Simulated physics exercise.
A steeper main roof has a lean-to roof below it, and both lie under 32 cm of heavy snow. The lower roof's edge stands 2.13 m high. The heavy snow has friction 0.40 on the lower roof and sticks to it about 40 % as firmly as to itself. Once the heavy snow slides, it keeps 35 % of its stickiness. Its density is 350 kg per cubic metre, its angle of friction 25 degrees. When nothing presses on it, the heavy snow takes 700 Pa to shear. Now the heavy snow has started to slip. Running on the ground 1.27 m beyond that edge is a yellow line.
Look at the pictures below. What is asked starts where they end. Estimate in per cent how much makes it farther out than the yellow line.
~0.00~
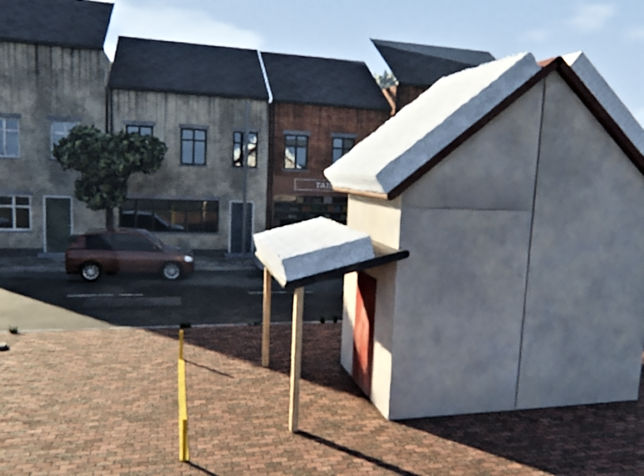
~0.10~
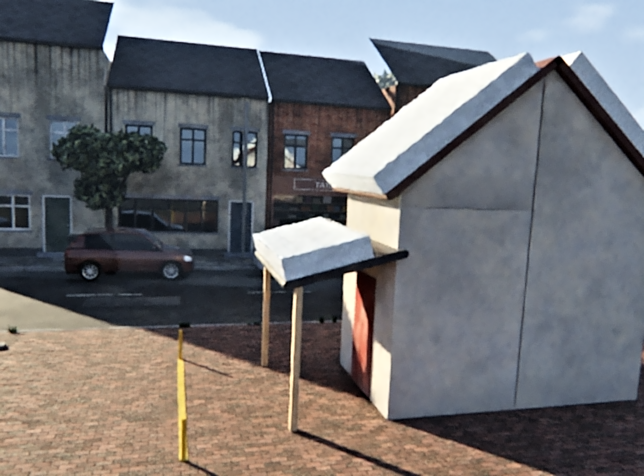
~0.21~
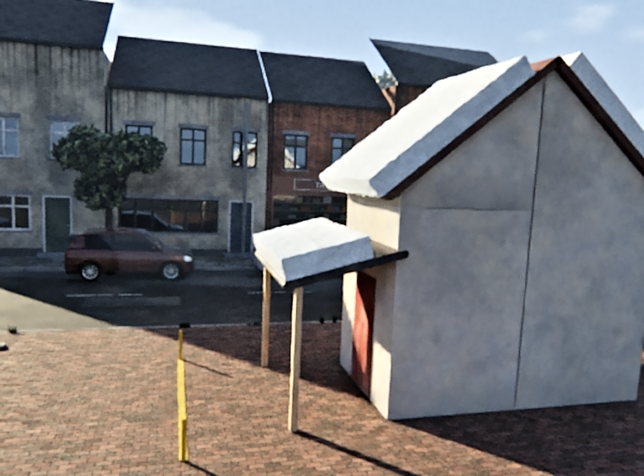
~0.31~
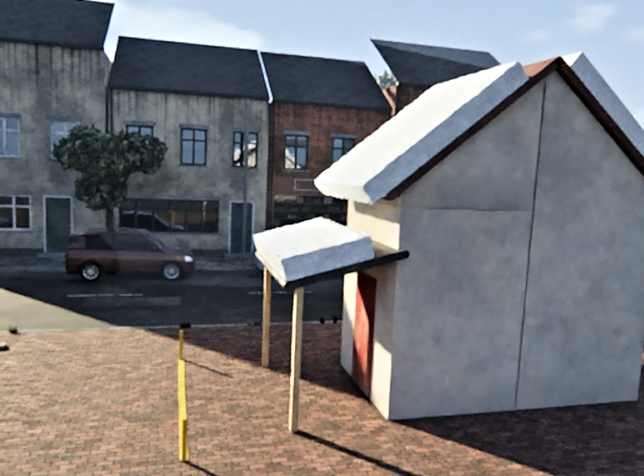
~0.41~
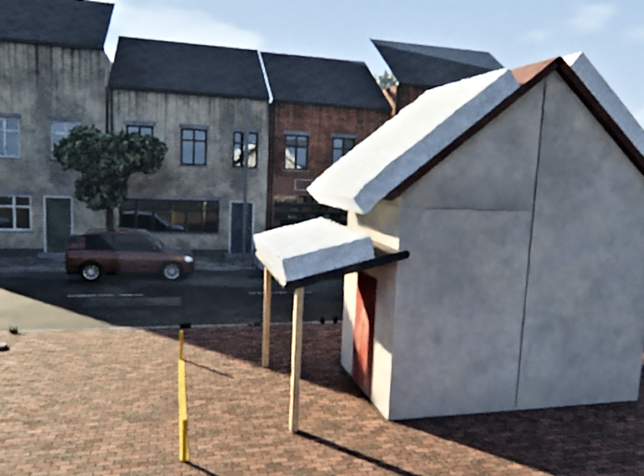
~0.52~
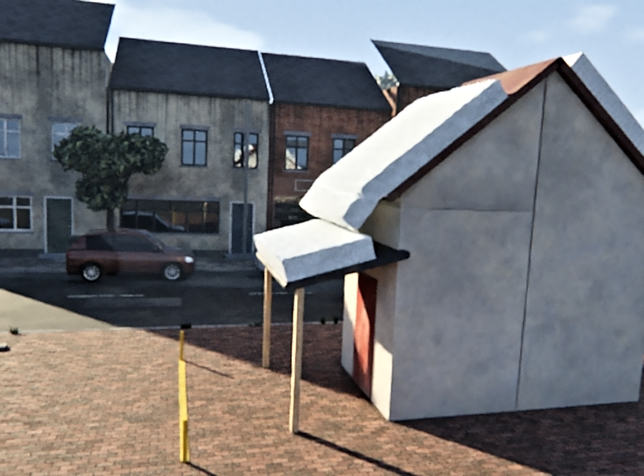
Roughly 59 per cent makes it past the line.
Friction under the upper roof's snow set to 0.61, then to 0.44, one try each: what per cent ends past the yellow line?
Roughly 18 per cent first, roughly 35 per cent second.
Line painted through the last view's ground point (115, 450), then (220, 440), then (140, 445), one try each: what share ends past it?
Roughly 35 %, then 70 %, then 45 %.
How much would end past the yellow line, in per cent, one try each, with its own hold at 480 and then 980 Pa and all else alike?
Respectively 60 % and 50 %.
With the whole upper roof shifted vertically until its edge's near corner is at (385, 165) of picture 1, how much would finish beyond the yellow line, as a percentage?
Result: Near 60 %.
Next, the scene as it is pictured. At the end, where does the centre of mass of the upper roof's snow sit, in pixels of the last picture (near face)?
Somewhere about (118, 424), I'd say.
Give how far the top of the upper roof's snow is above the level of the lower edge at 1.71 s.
Some 0.6 m.
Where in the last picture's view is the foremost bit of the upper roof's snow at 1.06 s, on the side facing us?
You'll find it somewhere near (249, 260) on the near face.
After 1.06 s, none is below the lower edge and 0 % is past the line.
After 1.71 s, 62 % is below the lower edge and 38 % is past the line.
After 2.35 s, 82 % is below the lower edge and 59 % is past the line.
After 3.00 s, 82 % is below the lower edge and 59 % is past the line.
After 3.10 s, 82 % is below the lower edge and 59 % is past the line.
